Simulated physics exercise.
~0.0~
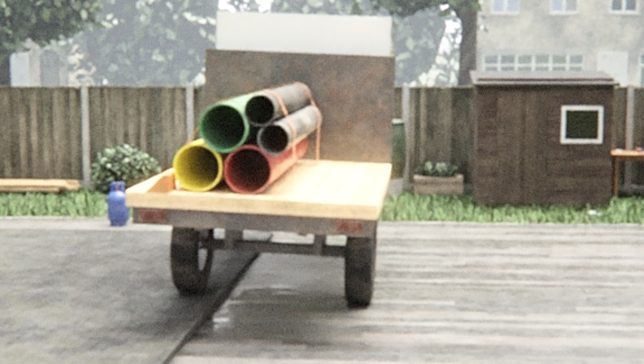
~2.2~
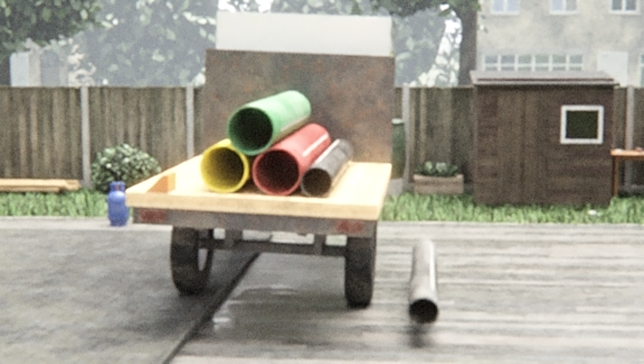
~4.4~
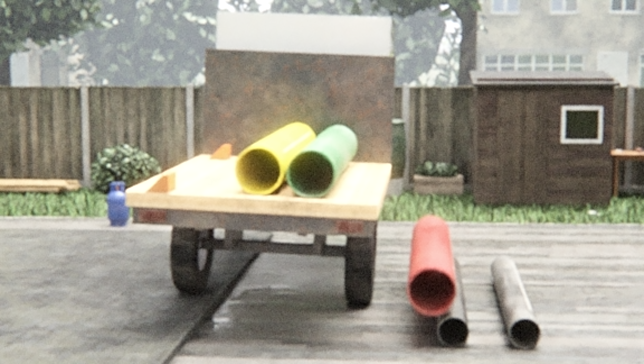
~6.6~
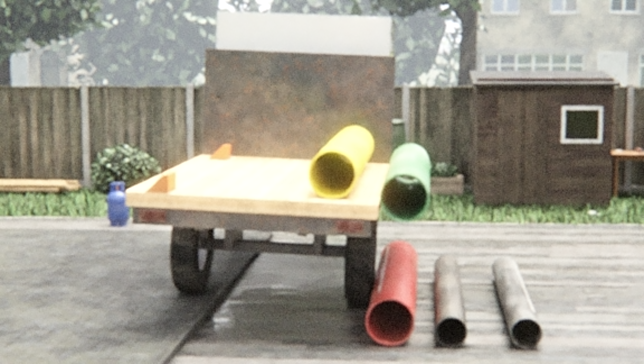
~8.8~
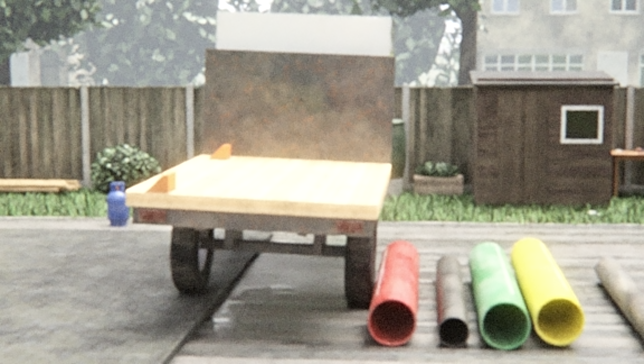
Coloured and grey pipes rolling rightward off a parked flatbed, red dropping before green and yellow, all landing beside the empty deck.
